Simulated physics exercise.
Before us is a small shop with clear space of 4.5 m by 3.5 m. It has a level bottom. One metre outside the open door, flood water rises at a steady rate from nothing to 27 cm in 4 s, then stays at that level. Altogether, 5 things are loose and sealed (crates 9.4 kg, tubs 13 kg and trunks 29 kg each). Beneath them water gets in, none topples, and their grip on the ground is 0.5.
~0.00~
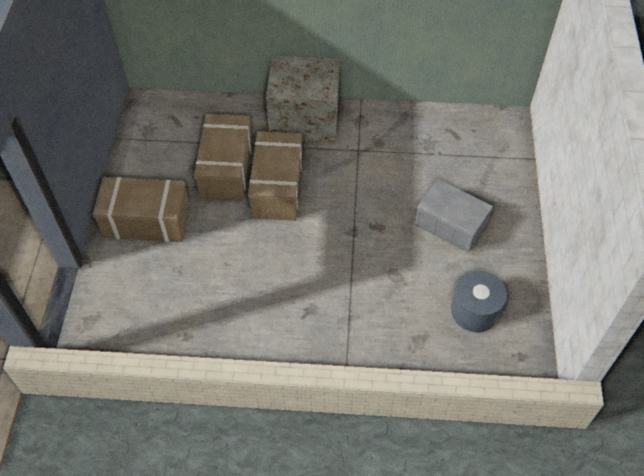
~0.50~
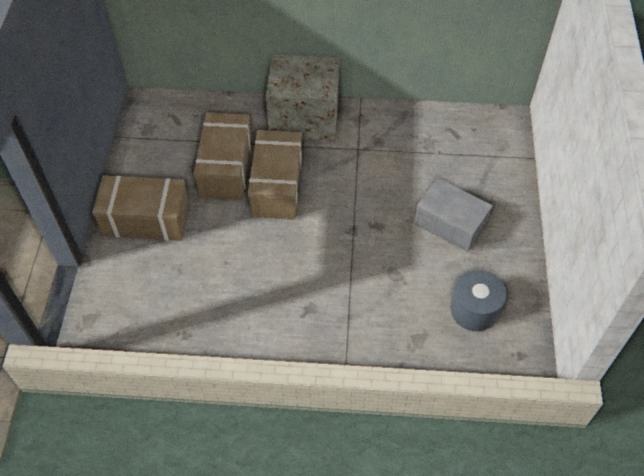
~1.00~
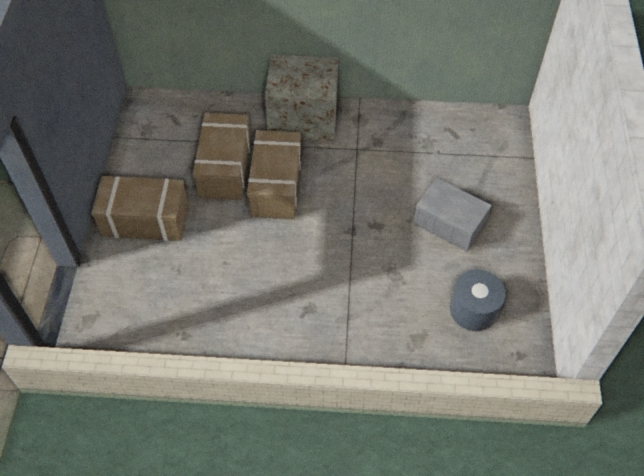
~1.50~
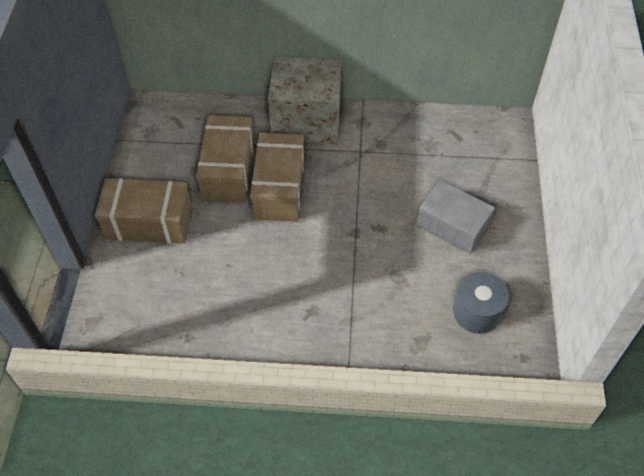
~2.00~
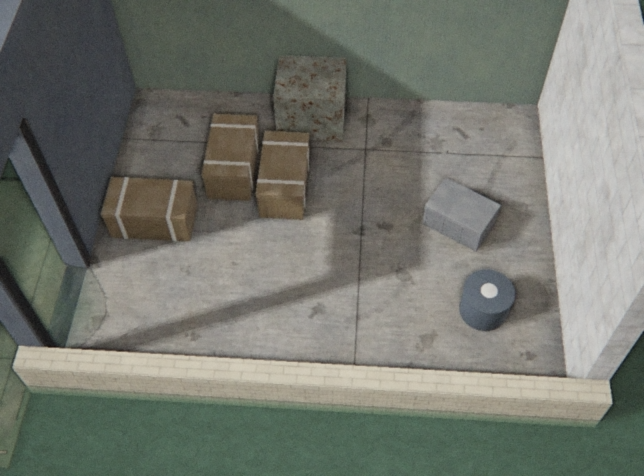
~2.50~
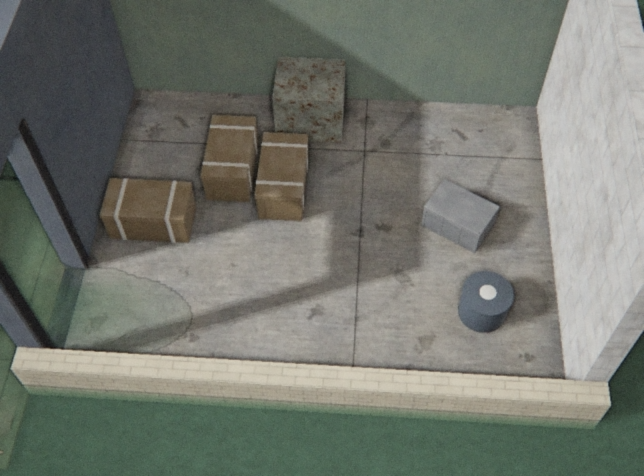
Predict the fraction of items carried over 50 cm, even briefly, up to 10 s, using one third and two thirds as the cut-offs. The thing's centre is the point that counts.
The fraction shifted will be in the middle third.
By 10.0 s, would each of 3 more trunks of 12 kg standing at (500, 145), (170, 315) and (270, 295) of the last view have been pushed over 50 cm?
Result by item, in order: Inside the cutoff, beyond the cutoff, beyond the cutoff.
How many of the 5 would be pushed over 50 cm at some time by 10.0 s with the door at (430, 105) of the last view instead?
Then the count would be 2.
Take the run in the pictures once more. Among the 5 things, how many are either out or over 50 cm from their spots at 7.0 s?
By my tally, 1.
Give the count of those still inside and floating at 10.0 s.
Total: 2.
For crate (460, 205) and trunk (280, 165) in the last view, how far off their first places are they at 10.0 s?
Respectively 100 and 0 centimetres.
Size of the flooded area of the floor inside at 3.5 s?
About 3.5 m2.
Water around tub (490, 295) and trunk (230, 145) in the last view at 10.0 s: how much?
Depth approx. 20 cm / 2 cm.
After 3.5 s 0 of 5 are over 50 cm from their spots; 0 afloat.
After 4.5 s 0 of 5 are over 50 cm from their spots; 0 afloat.
After 7.0 s 1 of 5 are over 50 cm from their spots; 2 afloat.
After 10.0 s 2 of 5 are over 50 cm from their spots, and 2 have been at some point; 2 afloat.
